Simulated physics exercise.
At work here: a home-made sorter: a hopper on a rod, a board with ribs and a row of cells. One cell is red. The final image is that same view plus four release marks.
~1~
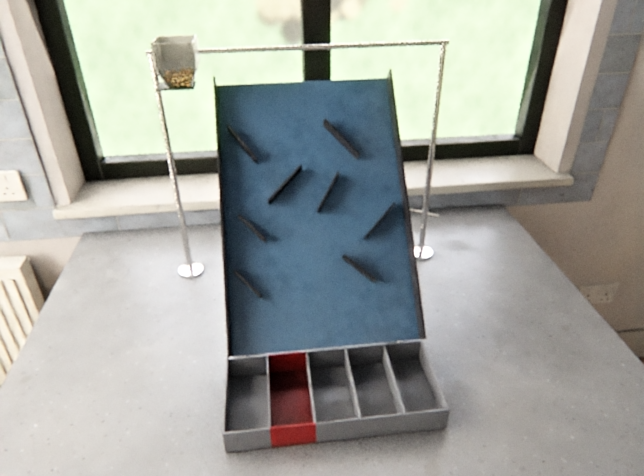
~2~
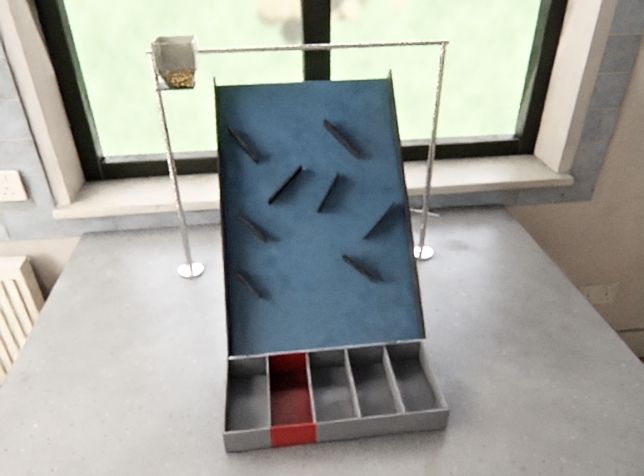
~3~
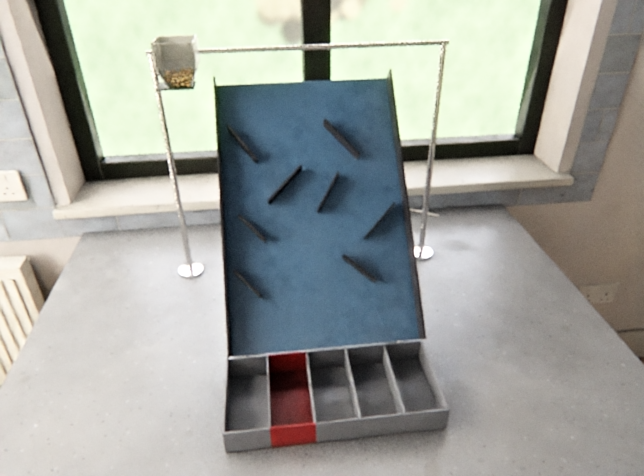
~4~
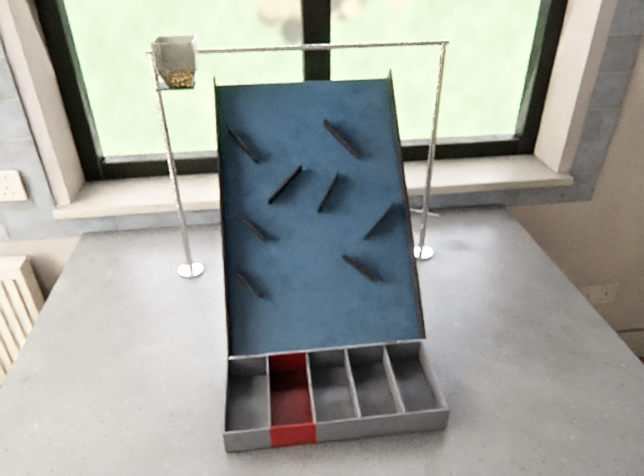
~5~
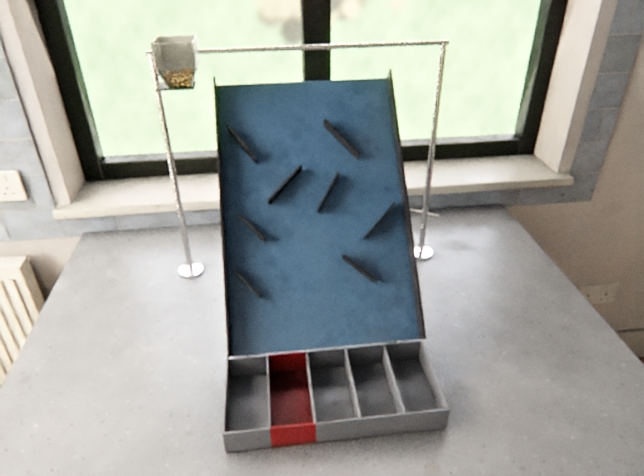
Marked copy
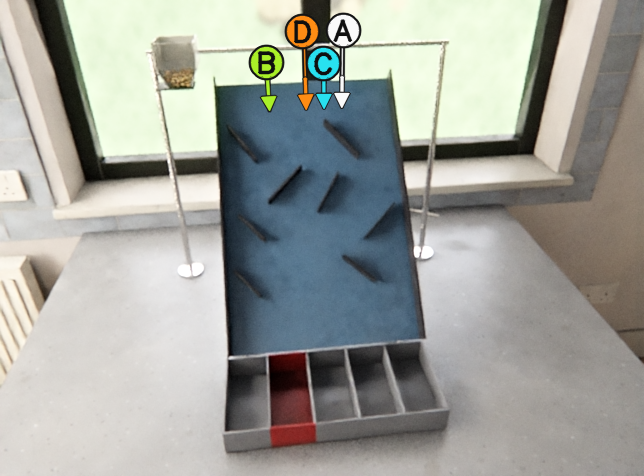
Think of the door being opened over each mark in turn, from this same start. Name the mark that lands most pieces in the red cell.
D is best.
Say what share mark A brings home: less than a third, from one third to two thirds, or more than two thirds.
Less than a third.
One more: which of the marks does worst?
A it is.
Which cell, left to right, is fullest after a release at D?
The second.
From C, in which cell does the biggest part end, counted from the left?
It is the fifth one.
On the marked copy, mark A meets the board at (341, 102); mark B meets the board at (269, 105); mark C meets the board at (324, 103); mark D meets the board at (306, 104).
With A, just a few in the red cell, almost all in other cells.
With B, roughly half in the red cell, roughly half in other cells.
With C, roughly a quarter in the red cell, roughly two thirds in other cells.
With D, the larger part in the red cell, roughly a quarter in other cells.
